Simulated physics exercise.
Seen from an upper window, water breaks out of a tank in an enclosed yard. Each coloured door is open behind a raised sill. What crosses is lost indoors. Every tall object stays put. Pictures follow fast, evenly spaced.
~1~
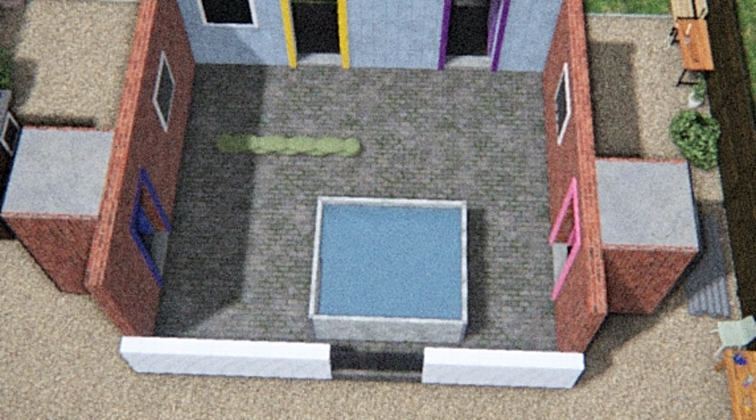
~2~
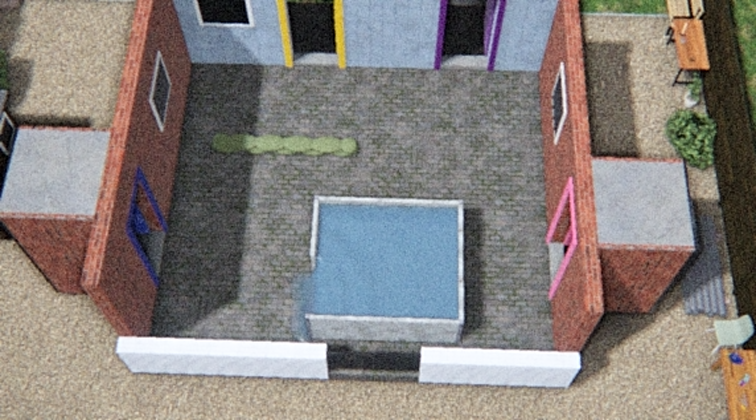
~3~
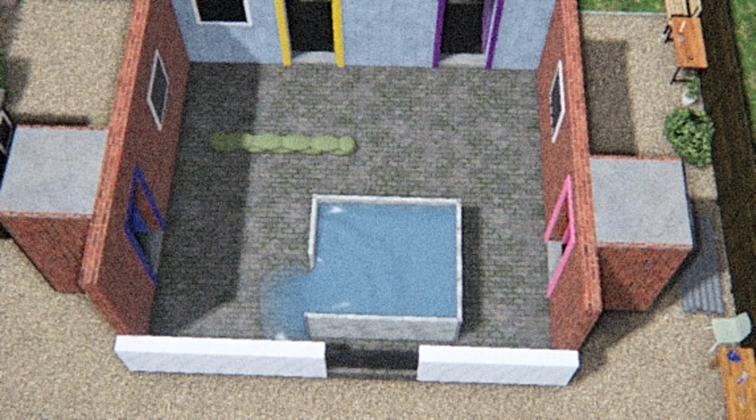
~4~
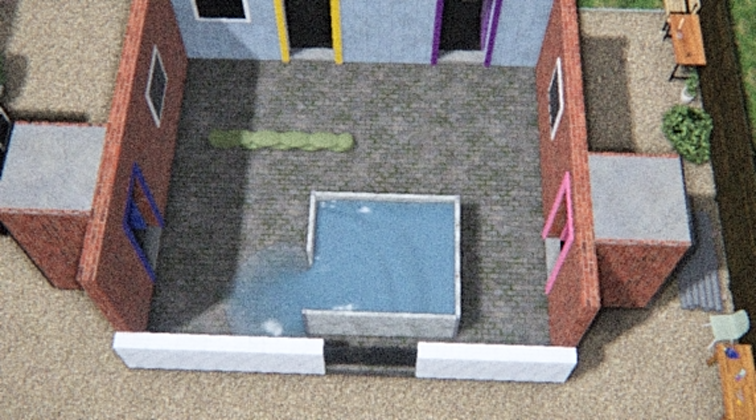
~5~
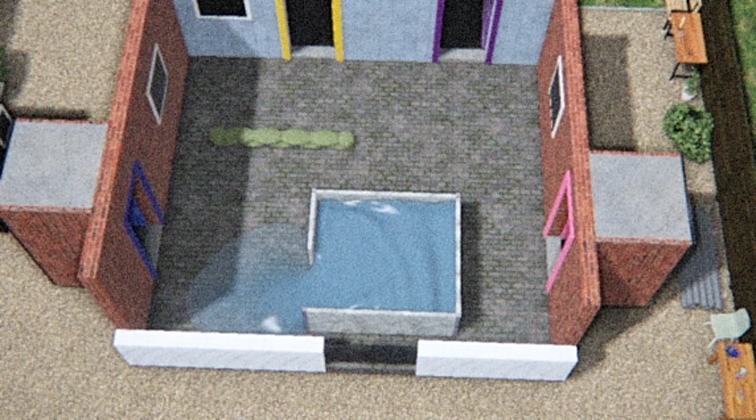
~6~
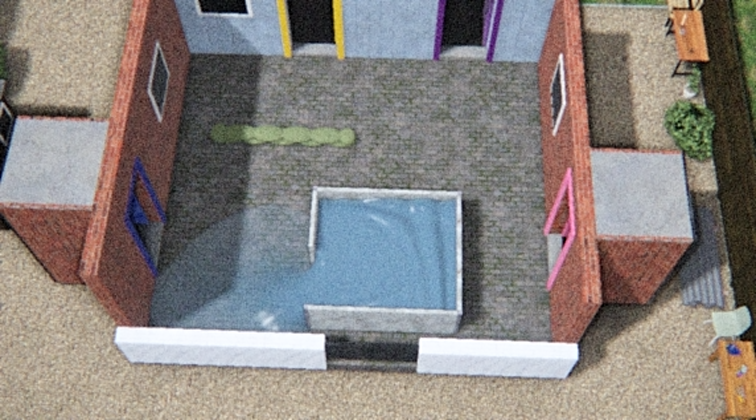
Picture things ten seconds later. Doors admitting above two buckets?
At the end, pink door: Two buckets or fewer. Blue door: Over two buckets. Purple door: Two buckets or fewer. Yellow door: Two buckets or fewer.
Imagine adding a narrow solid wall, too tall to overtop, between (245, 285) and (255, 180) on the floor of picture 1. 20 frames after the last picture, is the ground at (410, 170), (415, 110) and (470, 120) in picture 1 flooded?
Results in order: Swamped / bone-dry / bone-dry.
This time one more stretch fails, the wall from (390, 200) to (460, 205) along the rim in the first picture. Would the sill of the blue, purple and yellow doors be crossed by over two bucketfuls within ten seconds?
Lab note: The blue one sits below the threshold; the purple one tops the threshold; the yellow one tops the threshold.
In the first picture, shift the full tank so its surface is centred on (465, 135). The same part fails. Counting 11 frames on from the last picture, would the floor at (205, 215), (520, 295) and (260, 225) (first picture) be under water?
Soaked, parched, soaked.
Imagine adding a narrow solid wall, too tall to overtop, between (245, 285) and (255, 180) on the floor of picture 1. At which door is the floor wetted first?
That is the blue-painted one.
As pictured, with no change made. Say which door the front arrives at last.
The pink door.
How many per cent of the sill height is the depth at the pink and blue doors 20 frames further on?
Close to 0 per cent for the first one and close to 250 per cent for the second.
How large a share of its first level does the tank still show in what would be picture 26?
Roughly 42 %.
A moment on, water covers 20 % of the floor; the pink door not reached, the blue door over two buckets in, the purple door not reached, the yellow door not reached.
Next, water covers 25 % of the floor; the pink door not reached, the blue door far over two buckets in, the purple door not reached, the yellow door not reached.
Then, water covers 40 % of the floor; the pink door not reached, the blue door far over two buckets in, the purple door not reached, the yellow door wet at the sill, nothing in.
Later, water covers 90 % of the floor; the pink door not reached, the blue door far over two buckets in, the purple door wet at the sill, nothing in, the yellow door wet at the sill, nothing in.
In the end, water covers 95 % of the floor; the pink door wet at the sill, nothing in, the blue door far over two buckets in, the purple door wet at the sill, nothing in, the yellow door wet at the sill, nothing in.
